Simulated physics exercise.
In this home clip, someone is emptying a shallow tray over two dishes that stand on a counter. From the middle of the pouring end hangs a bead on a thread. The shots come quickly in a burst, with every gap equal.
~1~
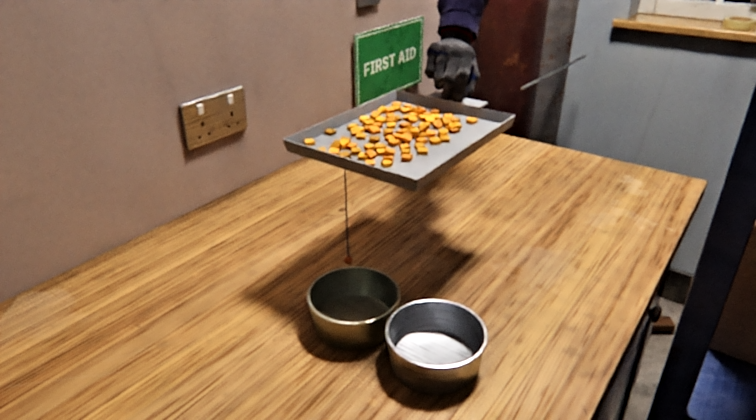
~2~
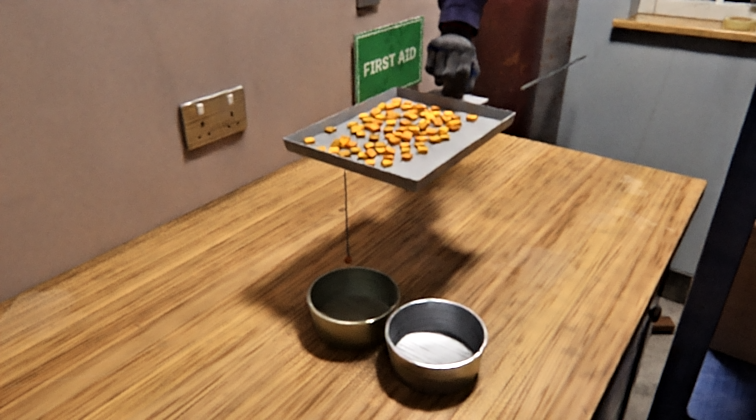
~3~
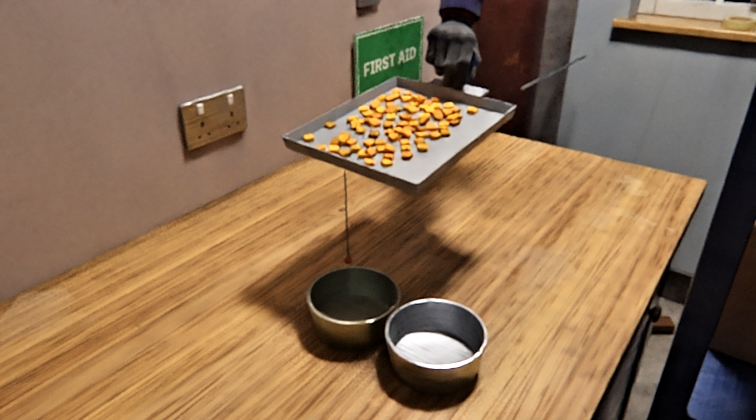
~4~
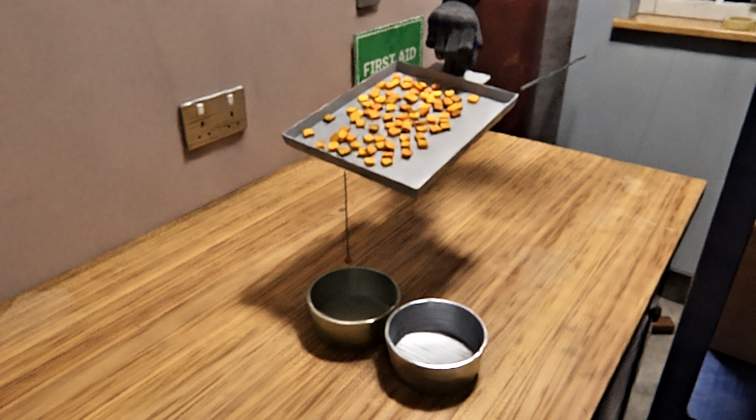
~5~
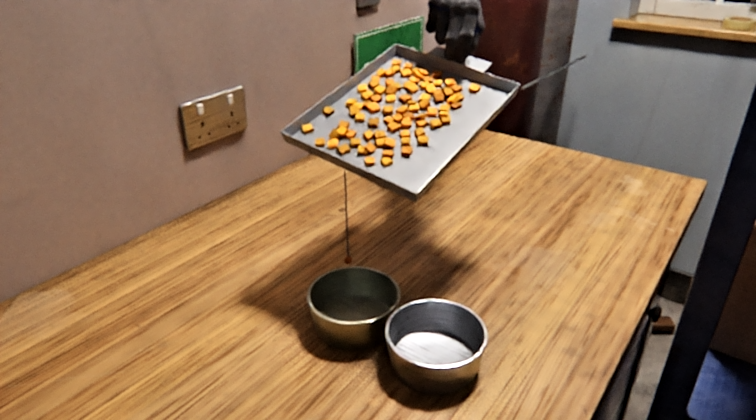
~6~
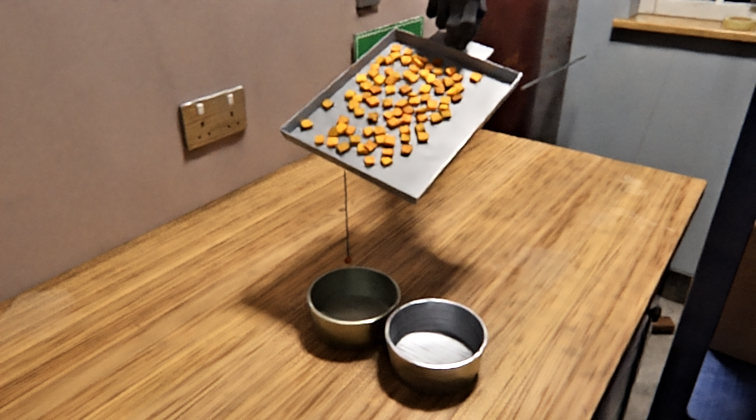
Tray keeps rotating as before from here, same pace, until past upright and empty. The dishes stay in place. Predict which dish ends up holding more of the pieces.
Short answer, the left dish, that's where more goes.
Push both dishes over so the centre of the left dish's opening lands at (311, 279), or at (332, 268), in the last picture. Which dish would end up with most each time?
First the dish on the right, then the right dish.
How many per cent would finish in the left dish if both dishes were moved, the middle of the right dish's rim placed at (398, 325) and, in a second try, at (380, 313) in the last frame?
First position: Some 0 %; second position: Some 0 %.
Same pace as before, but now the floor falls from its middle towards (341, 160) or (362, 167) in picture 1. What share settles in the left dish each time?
For the first aim it is 20 in a hundred, for the second 60 in a hundred.
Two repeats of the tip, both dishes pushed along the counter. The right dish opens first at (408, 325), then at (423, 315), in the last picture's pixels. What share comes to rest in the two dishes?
Around 50 percent the first time, around 80 percent the second.
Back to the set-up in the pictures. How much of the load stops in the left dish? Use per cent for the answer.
Result: Around 30 in a hundred.
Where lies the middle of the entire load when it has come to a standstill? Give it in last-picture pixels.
Once it all stops, the middle lies near (404, 321).
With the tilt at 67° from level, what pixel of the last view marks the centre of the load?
Somewhere around pixel (397, 164) in the last picture.
Just after the last frame, tray tipped steeply; almost all on the tray; just a few in the air.
A moment on, tray tipped past a quarter turn; about a tenth on the tray; about a tenth in the right dish; roughly a quarter in the left dish; roughly a quarter outside both; roughly a third in the air.
Further on, tray tipped past a quarter turn; roughly a quarter in the right dish; roughly a third in the left dish; roughly half outside both; just a few in the air.
When it is over, tray tipped past a quarter turn; roughly a quarter in the right dish; roughly a third in the left dish; roughly half outside both; just a few in the air.
